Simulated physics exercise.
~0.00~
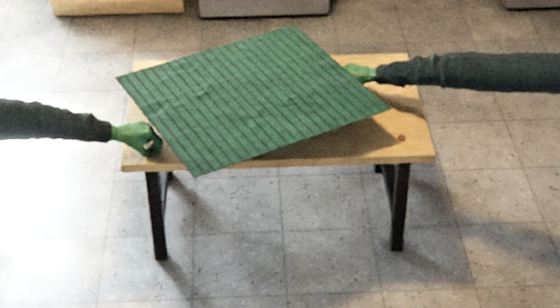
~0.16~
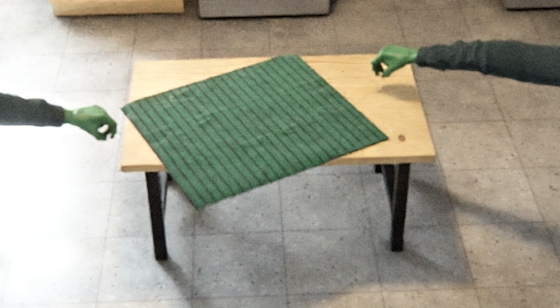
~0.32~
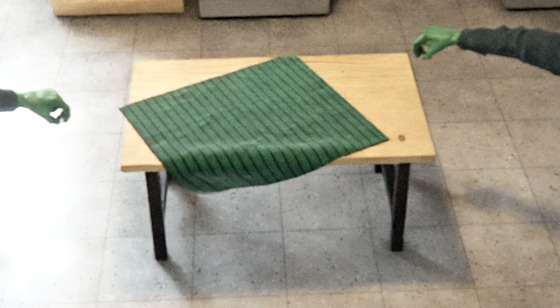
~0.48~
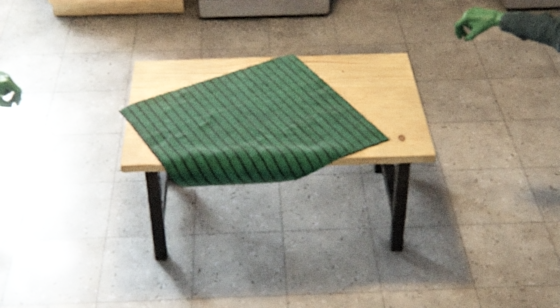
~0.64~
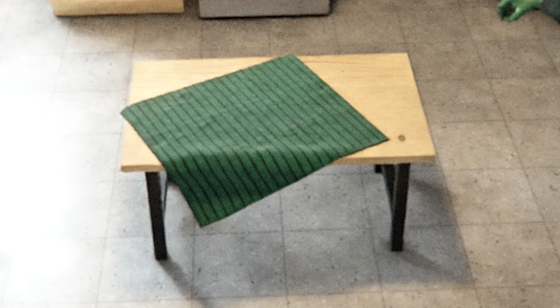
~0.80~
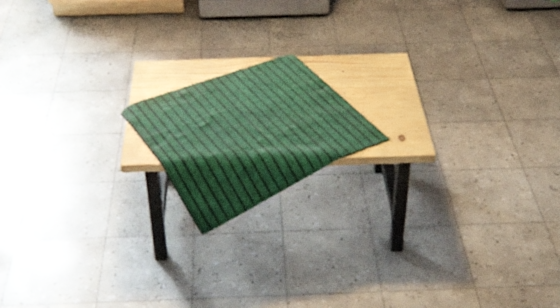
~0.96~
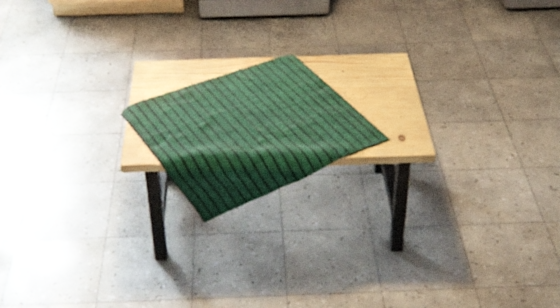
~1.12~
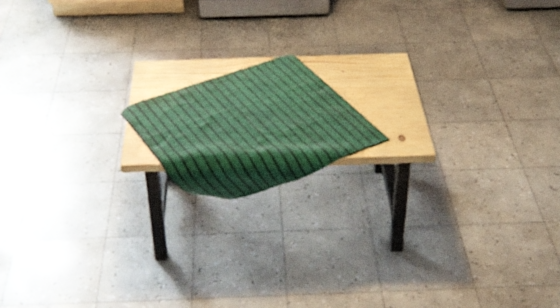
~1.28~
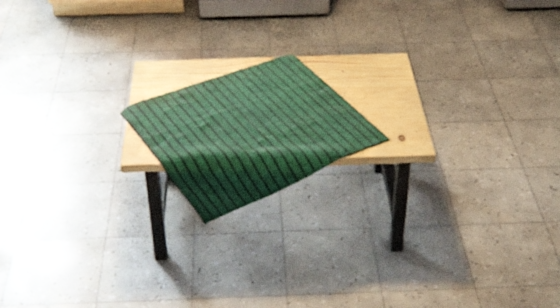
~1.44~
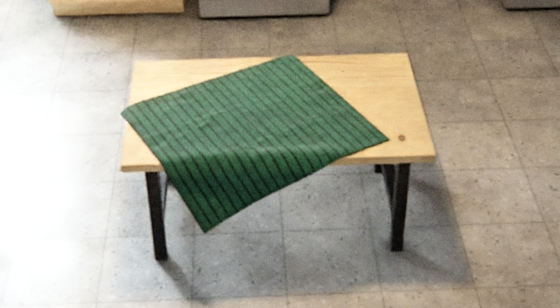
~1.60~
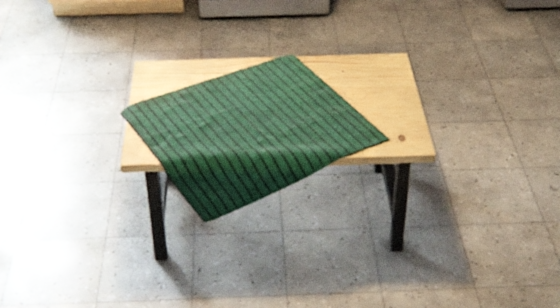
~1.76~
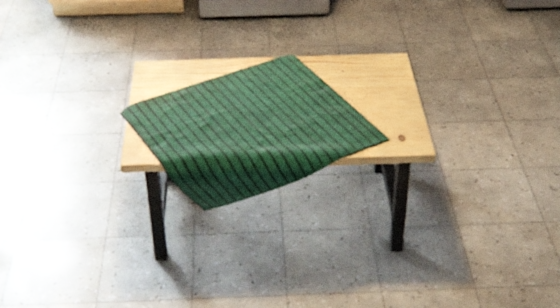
Green striped cloth released by two green-gloved hands onto a wooden table, its front corner drooping, swaying and staying draped over the edge.
